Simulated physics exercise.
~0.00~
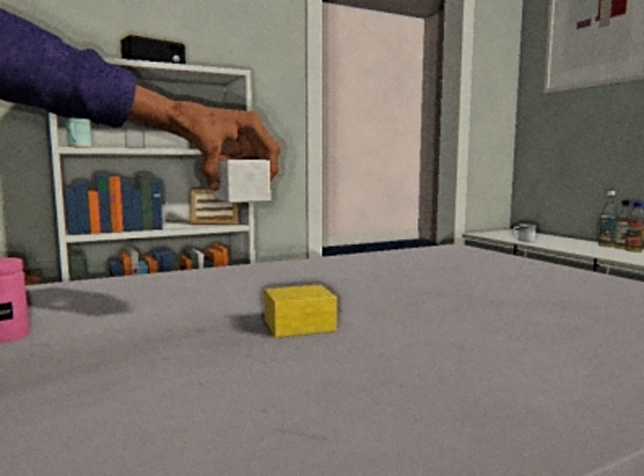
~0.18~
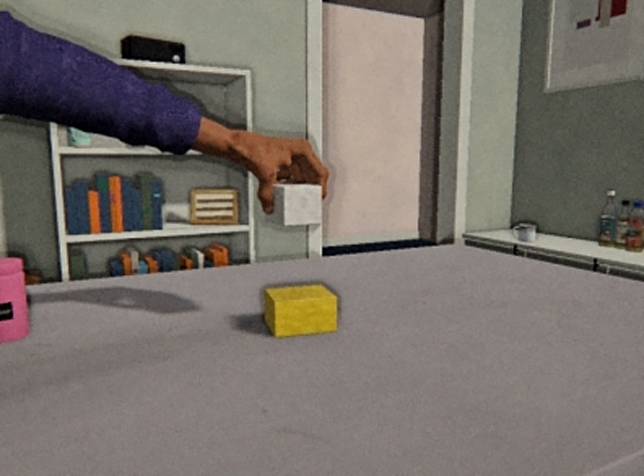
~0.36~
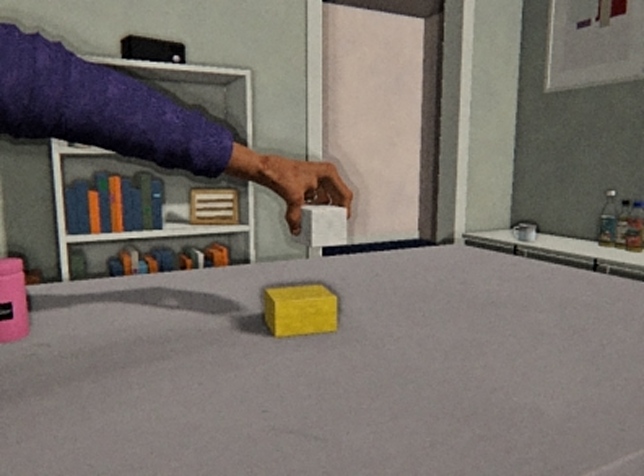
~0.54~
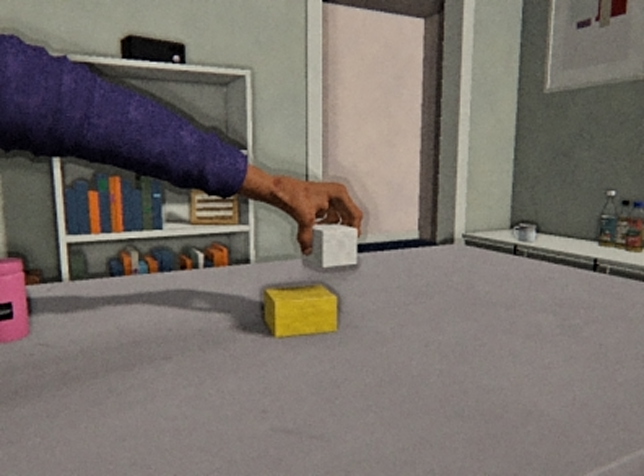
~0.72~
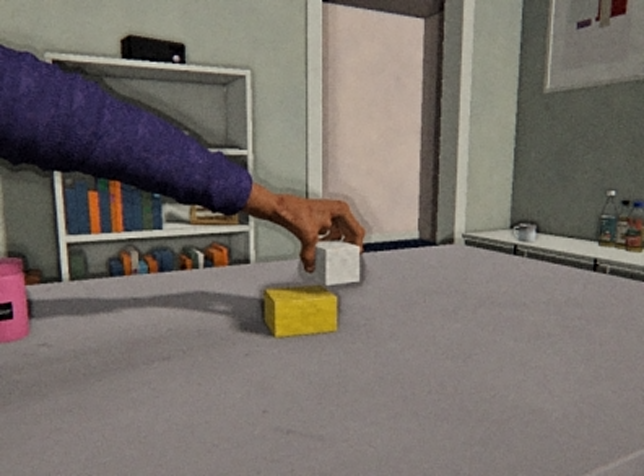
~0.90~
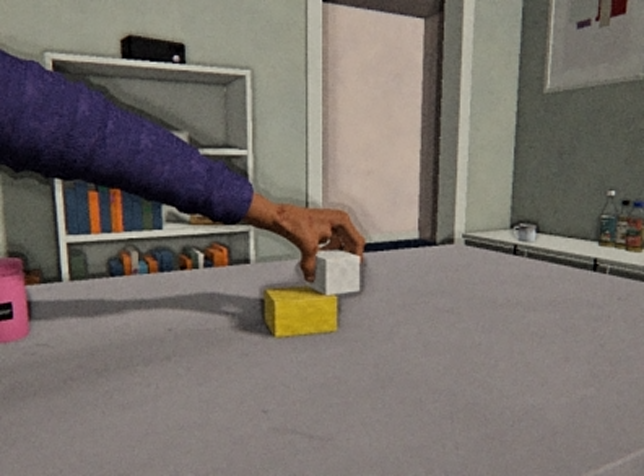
To begin with, a hand in a purple sleeve holds a white block in the air, up and to the left of a yellow block on a gray table. The arm moves right and downward, then lowers the white block onto the right part of the yellow block's top, fingers still gripping it.
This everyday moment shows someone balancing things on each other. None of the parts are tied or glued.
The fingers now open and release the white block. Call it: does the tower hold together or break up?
It breaks up.
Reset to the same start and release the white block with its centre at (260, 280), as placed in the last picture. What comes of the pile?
The pile tumbles.
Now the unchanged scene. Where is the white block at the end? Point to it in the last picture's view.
End spot: Near (357, 301).
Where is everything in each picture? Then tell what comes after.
The first picture shows on its way; white block (241, 180).
The second picture shows on its way; white block (293, 204).
The third picture shows on its way; white block (318, 225); yellow block (299, 310).
The fourth picture shows on its way; white block (328, 245).
The fifth picture shows on its way; white block (331, 262).
The sixth picture shows set down, still held; white block (331, 271); yellow block (299, 310).
After 1.26 s, white block now fallen.
After 1.62 s, nothing new.
In the end (2.0 s), fallen, white block; the other 3 unmoved. At the end, from the last picture's camera, white block near (357, 301). The pile comes apart.
